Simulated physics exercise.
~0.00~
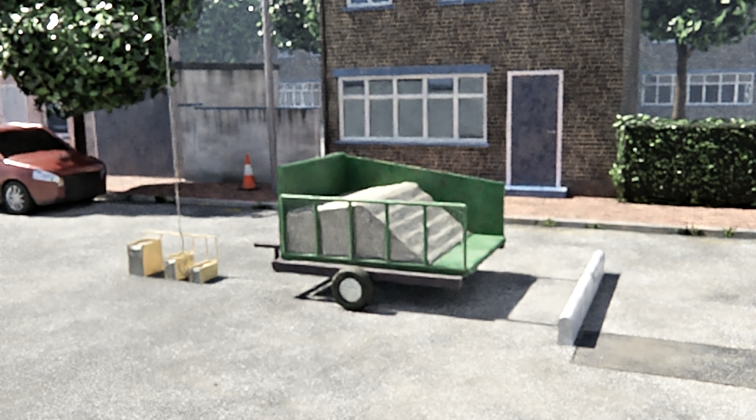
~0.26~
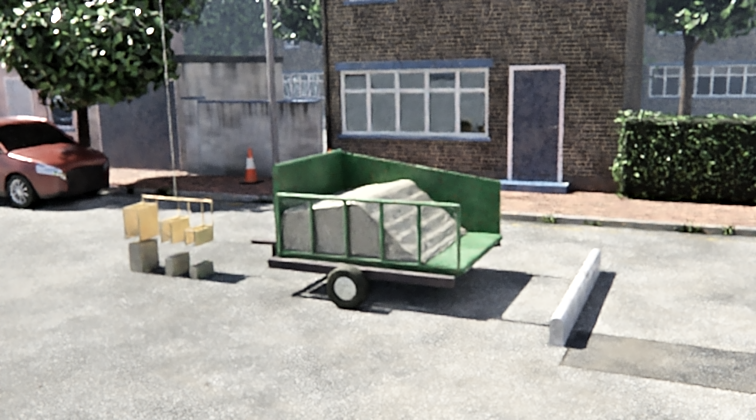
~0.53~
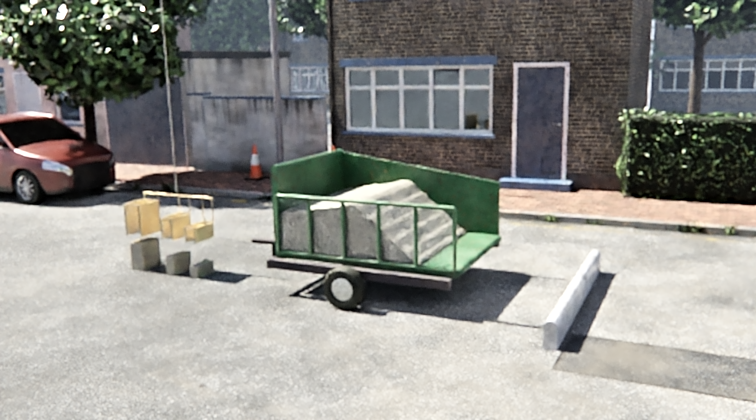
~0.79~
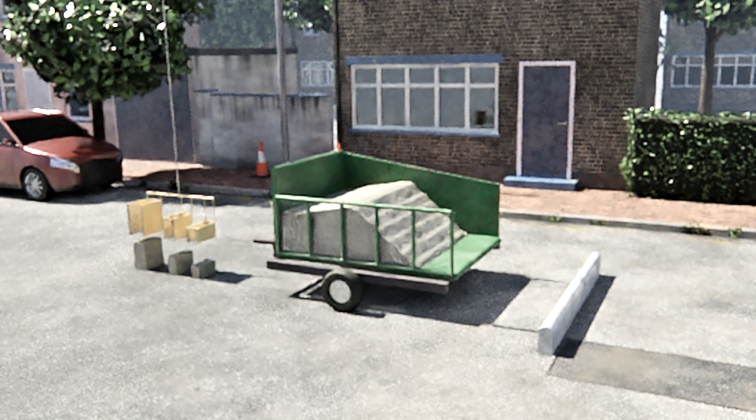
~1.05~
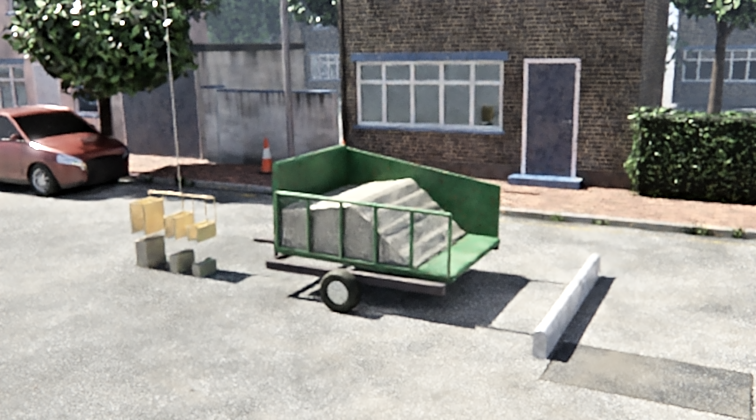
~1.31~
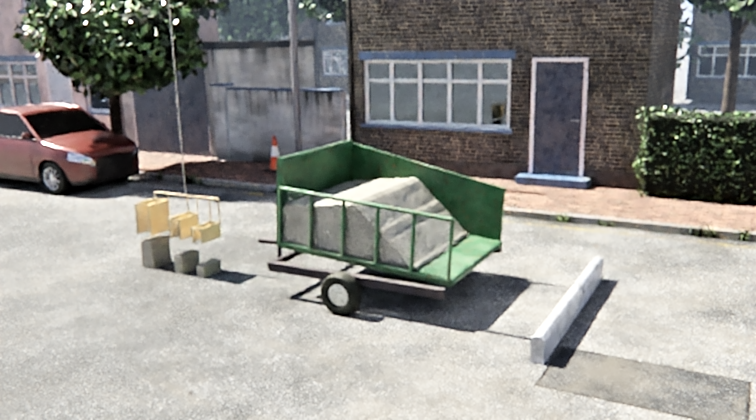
A green trailer loaded with a grey heap stood in front of a brick house while yellowish box moulds were lifted off three small grey blocks beside it, then the trailer's bed began tilting slightly.
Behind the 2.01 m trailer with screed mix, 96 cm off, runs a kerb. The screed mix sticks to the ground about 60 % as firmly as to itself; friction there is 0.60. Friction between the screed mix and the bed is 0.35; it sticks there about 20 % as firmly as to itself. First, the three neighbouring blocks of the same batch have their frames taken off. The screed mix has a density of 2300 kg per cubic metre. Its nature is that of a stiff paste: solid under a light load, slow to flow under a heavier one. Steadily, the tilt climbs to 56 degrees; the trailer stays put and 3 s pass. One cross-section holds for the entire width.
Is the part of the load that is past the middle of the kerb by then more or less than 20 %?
What is past the middle of the kerb by then amounts to not as much as 20 in a hundred of the load.
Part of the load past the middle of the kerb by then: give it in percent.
I'd put it at around 9 per cent.
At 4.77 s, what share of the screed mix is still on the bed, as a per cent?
Roughly 12 percent.
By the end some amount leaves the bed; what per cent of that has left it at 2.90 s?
Around 0 per cent.
By 2.90 s, the tilt is 18 degrees, all is on the bed and 0 % past the kerb's middle.
By 4.77 s, the tilt is 35 degrees, 12 % is on the bed and 3 % past the kerb's middle.
By 6.65 s, the tilt is 52 degrees, 4 % is on the bed and 9 % past the kerb's middle.
By 8.52 s, the tilt is 56 degrees, 4 % is on the bed and 9 % past the kerb's middle.
By 10.22 s, at the end, the tilt is 56 degrees, 4 % is on the bed and 9 % past the kerb's middle.
